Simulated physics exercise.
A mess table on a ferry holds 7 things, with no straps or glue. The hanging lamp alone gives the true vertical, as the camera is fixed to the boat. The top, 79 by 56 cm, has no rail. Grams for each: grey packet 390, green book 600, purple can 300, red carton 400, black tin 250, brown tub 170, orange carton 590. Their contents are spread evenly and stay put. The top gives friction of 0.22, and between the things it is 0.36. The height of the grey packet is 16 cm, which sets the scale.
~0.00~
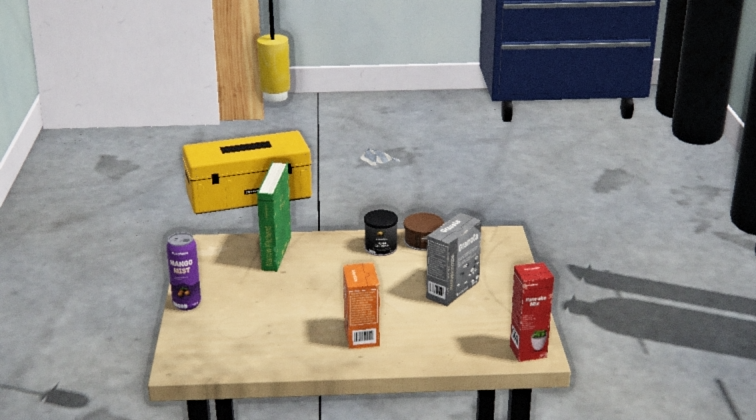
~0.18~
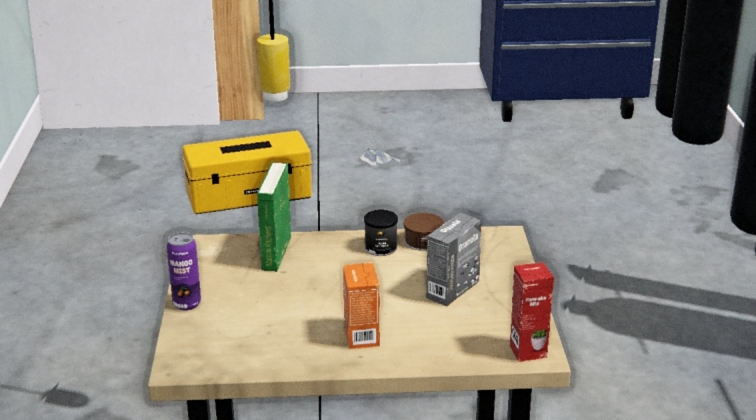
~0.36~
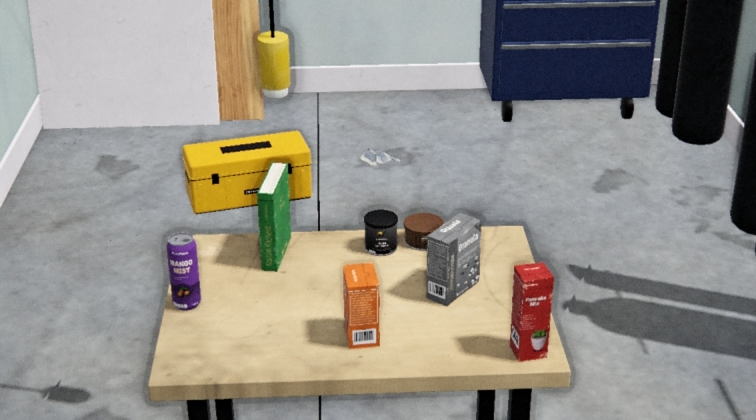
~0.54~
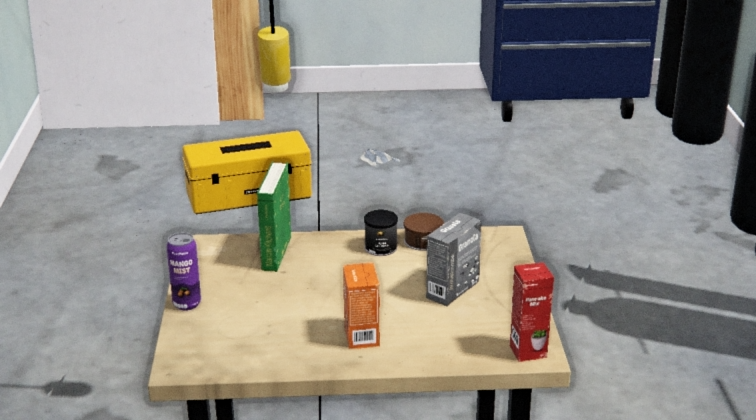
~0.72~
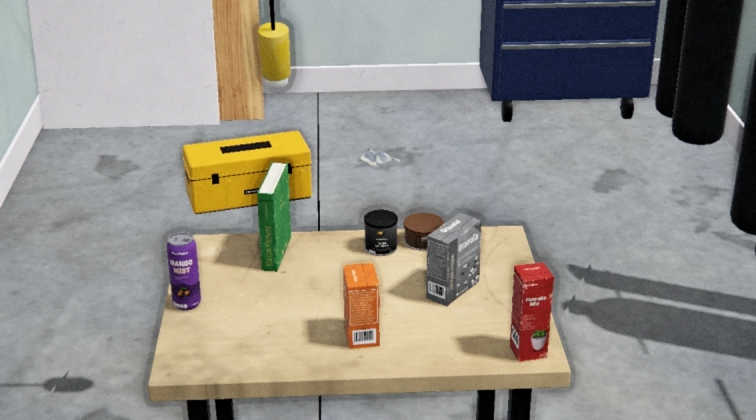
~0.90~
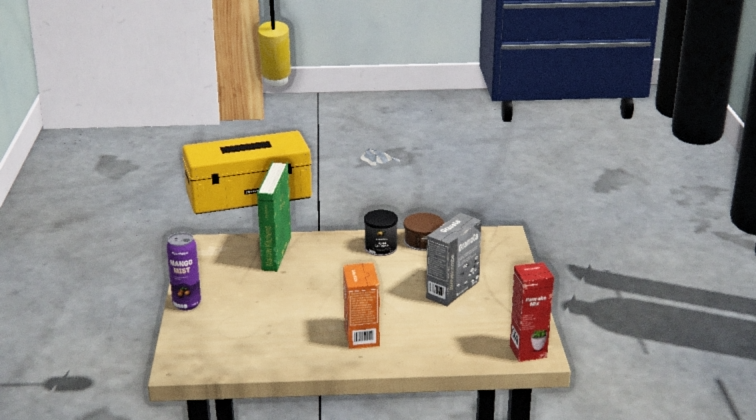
A table of cartons and cans stays still while a yellow hanging lamp behind shifts slightly.
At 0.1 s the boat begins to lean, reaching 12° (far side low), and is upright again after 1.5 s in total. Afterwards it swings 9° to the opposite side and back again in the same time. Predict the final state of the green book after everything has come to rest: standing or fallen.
Standing.
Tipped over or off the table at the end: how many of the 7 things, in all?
Total: 0.
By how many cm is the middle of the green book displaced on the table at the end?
Start to finish, roughly 0 cm.
By 1.70 s, boat level.
By 2.70 s, heel 5°, near side down.
When it is over (3.6 s), all 7 within 5 cm of the start. In the last view, green book near (275, 216).
